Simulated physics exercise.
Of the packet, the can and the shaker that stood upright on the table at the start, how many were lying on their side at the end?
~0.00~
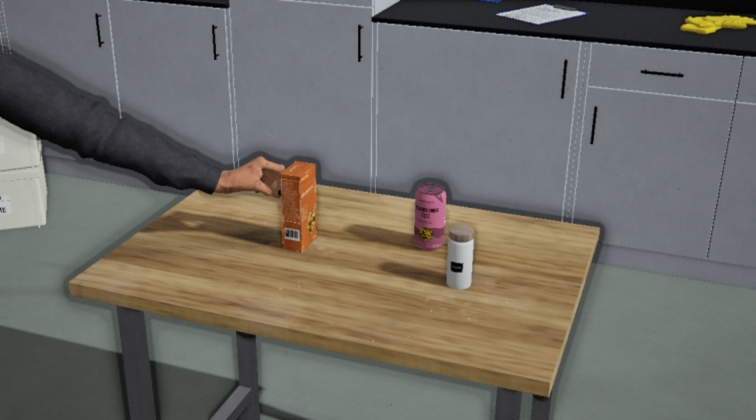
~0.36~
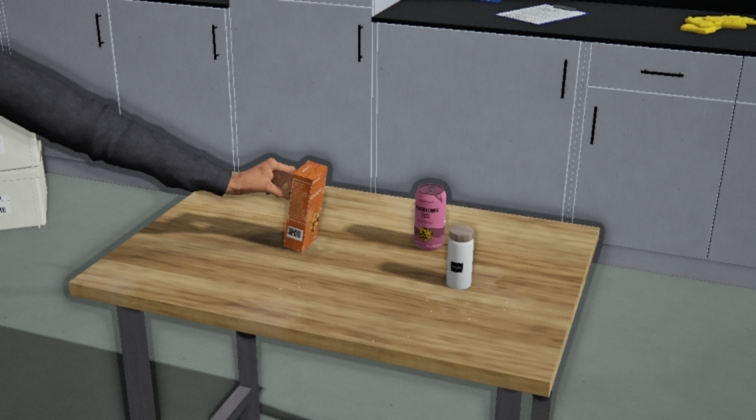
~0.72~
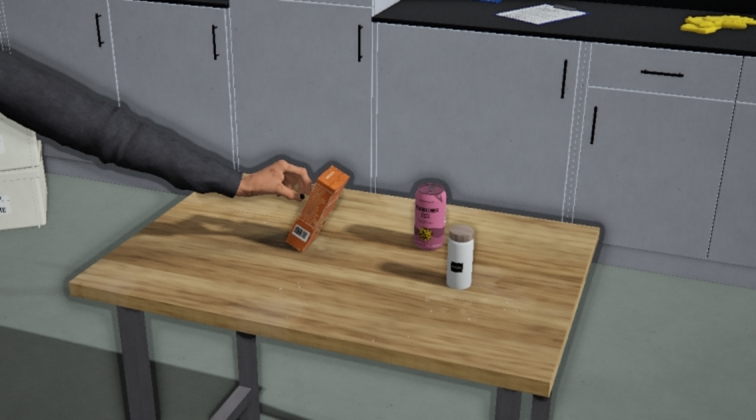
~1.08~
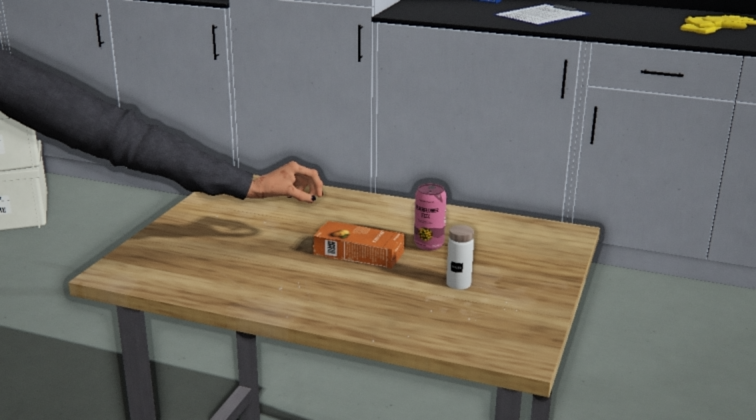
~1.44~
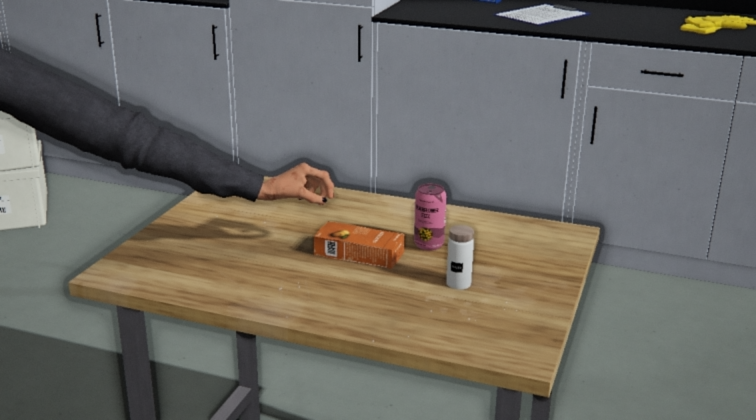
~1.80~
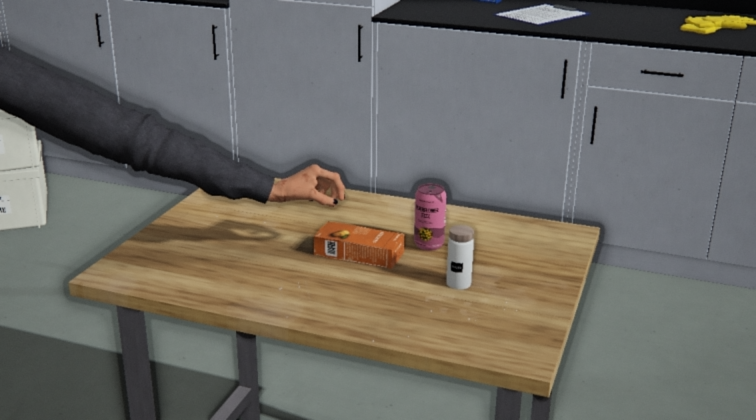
Only one was lying on its side at the end, the orange packet. The pink can and the white shaker were still standing.
